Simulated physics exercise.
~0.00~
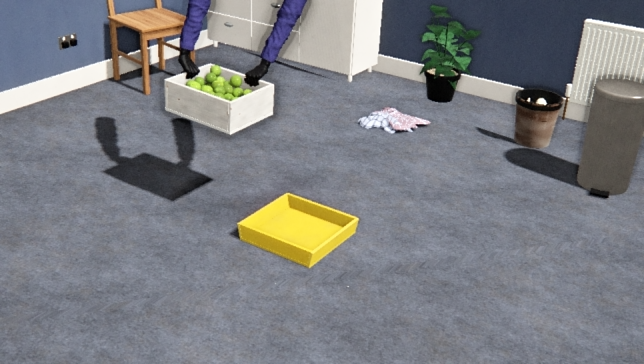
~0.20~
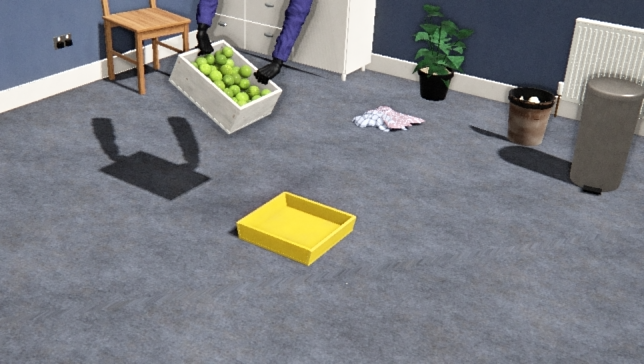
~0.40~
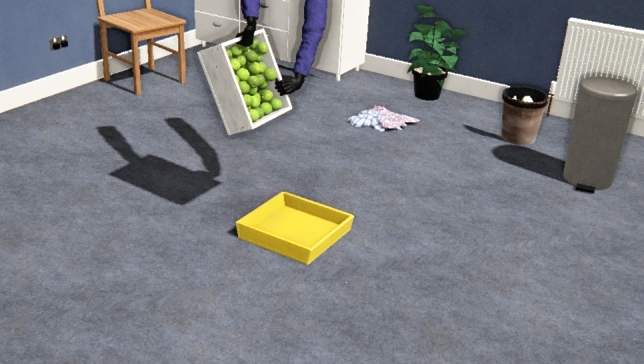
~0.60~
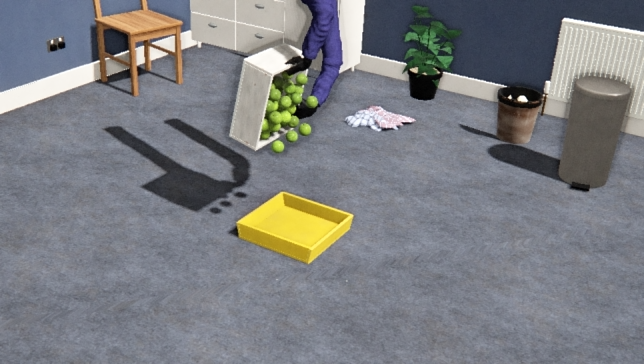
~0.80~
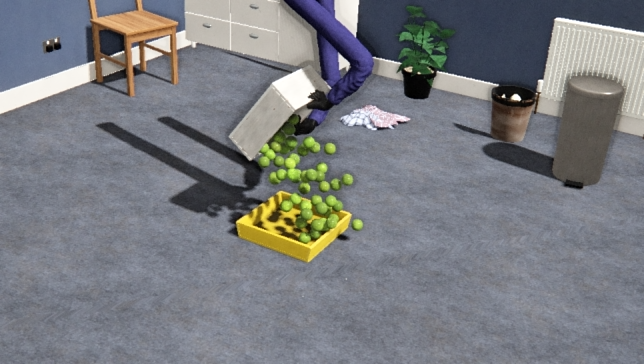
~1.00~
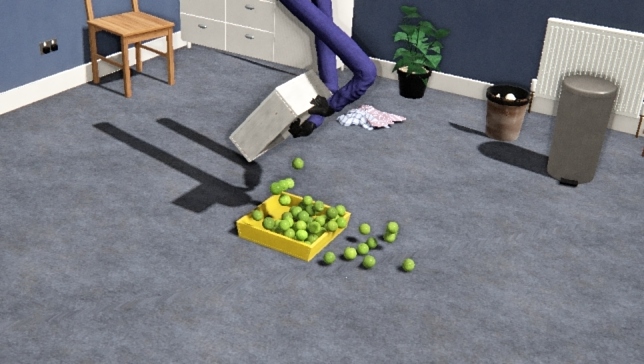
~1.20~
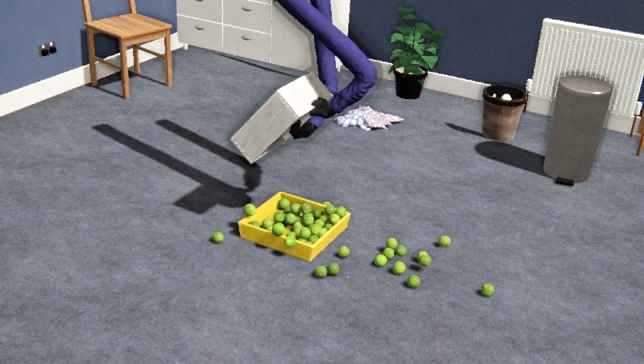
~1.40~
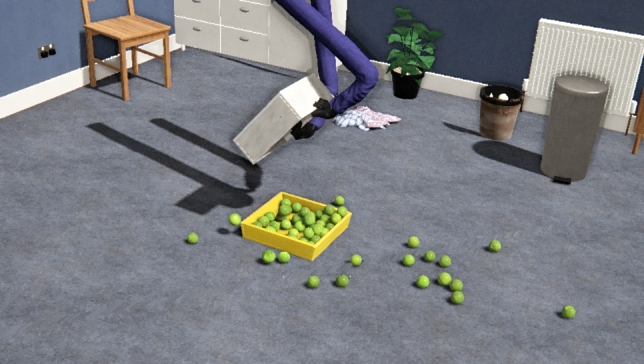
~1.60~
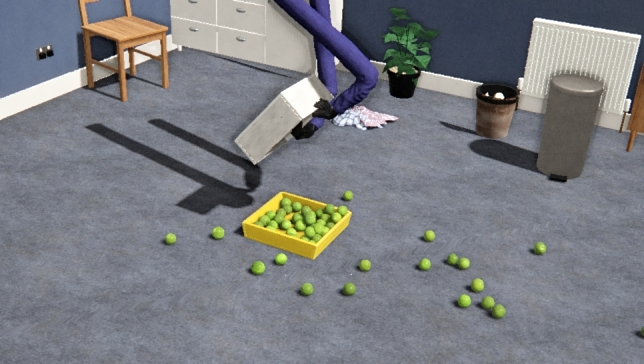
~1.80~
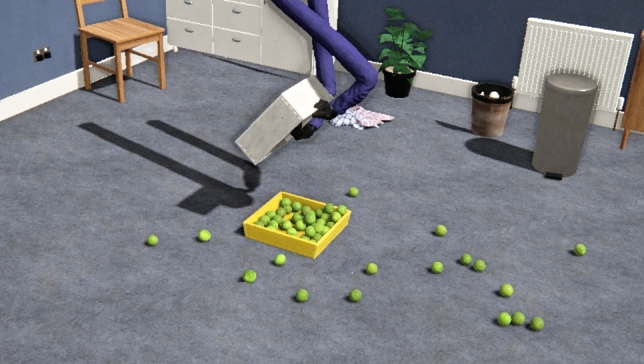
Blue-carpeted room with purple-sleeved arms tipping green apples from a white box into a yellow tray, many scattering across the floor.
